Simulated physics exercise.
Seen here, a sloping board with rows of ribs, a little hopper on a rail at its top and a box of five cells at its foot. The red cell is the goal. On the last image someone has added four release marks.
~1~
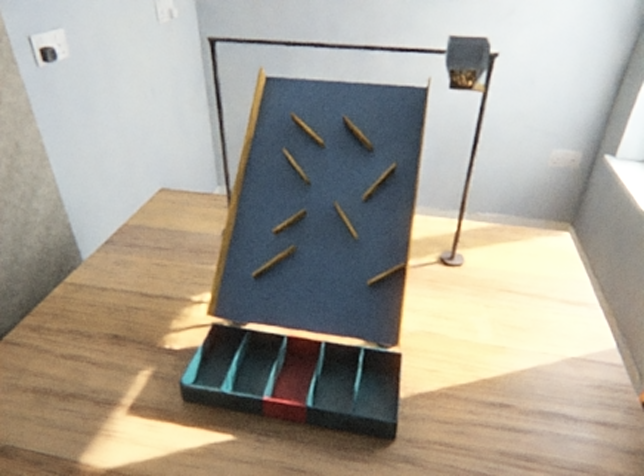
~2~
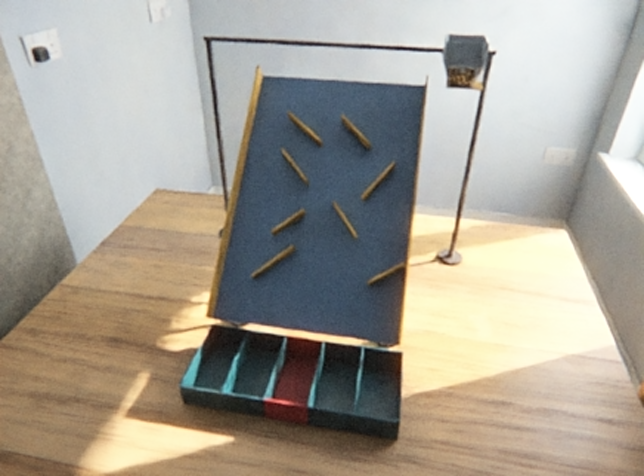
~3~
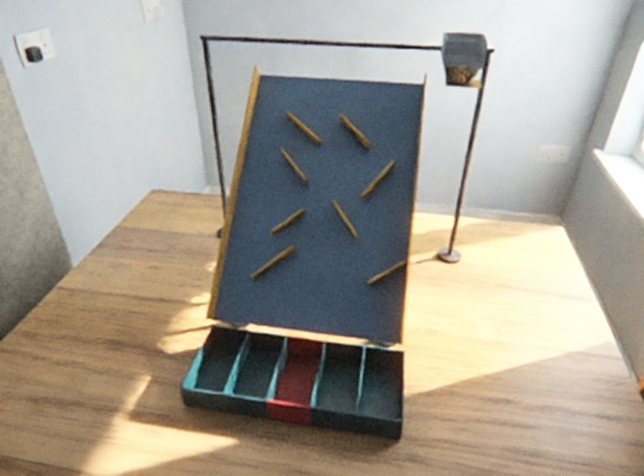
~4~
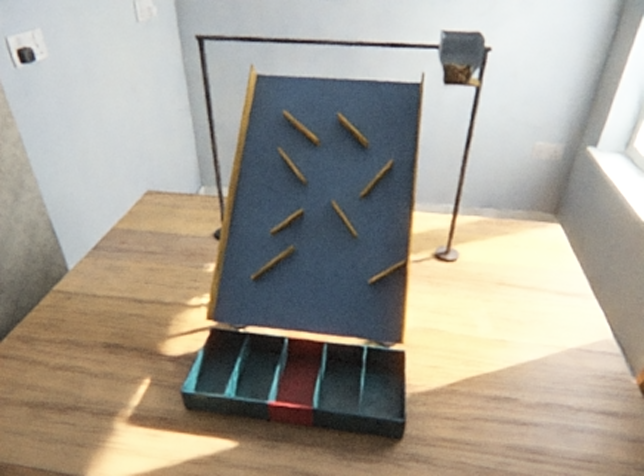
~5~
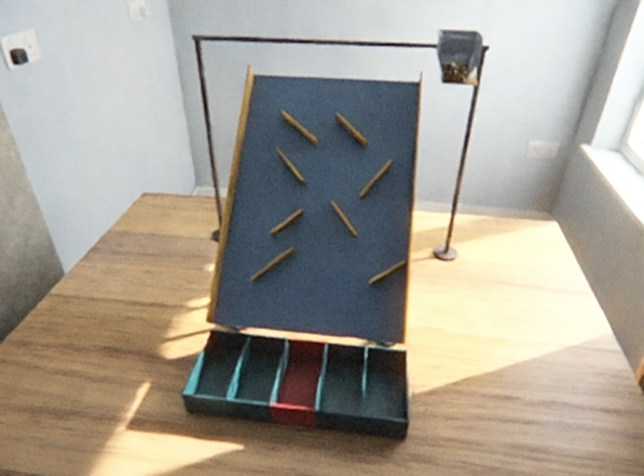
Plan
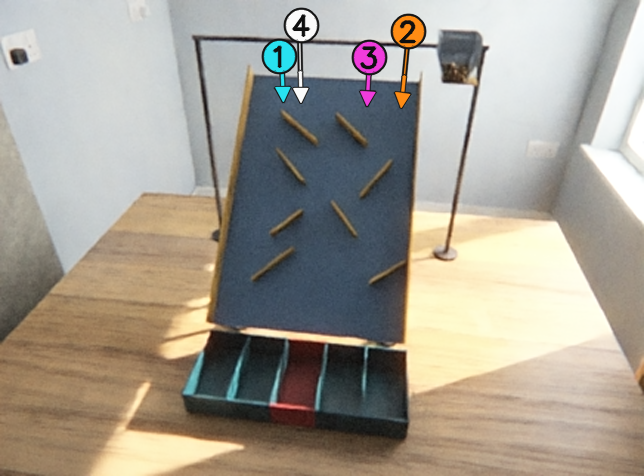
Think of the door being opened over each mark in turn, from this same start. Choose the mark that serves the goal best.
The best mark is 2.
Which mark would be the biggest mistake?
1.
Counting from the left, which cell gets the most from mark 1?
It is the first one.
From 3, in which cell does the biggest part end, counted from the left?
The fourth from the left.
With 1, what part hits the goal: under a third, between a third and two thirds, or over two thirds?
It is under a third.
On the marked copy, mark 1 meets the board at (283, 96); mark 2 meets the board at (401, 102); mark 3 meets the board at (367, 100); mark 4 meets the board at (300, 97).
If 1 is chosen, a small share in the red cell, the bulk in other cells, a small share outside the box.
If 2 is chosen, close to half in the red cell, close to a third in other cells, a small share outside the box.
If 3 is chosen, close to a third in the red cell, close to two thirds in other cells, only a few outside the box.
If 4 is chosen, close to a third in the red cell, close to half in other cells, a small share outside the box.
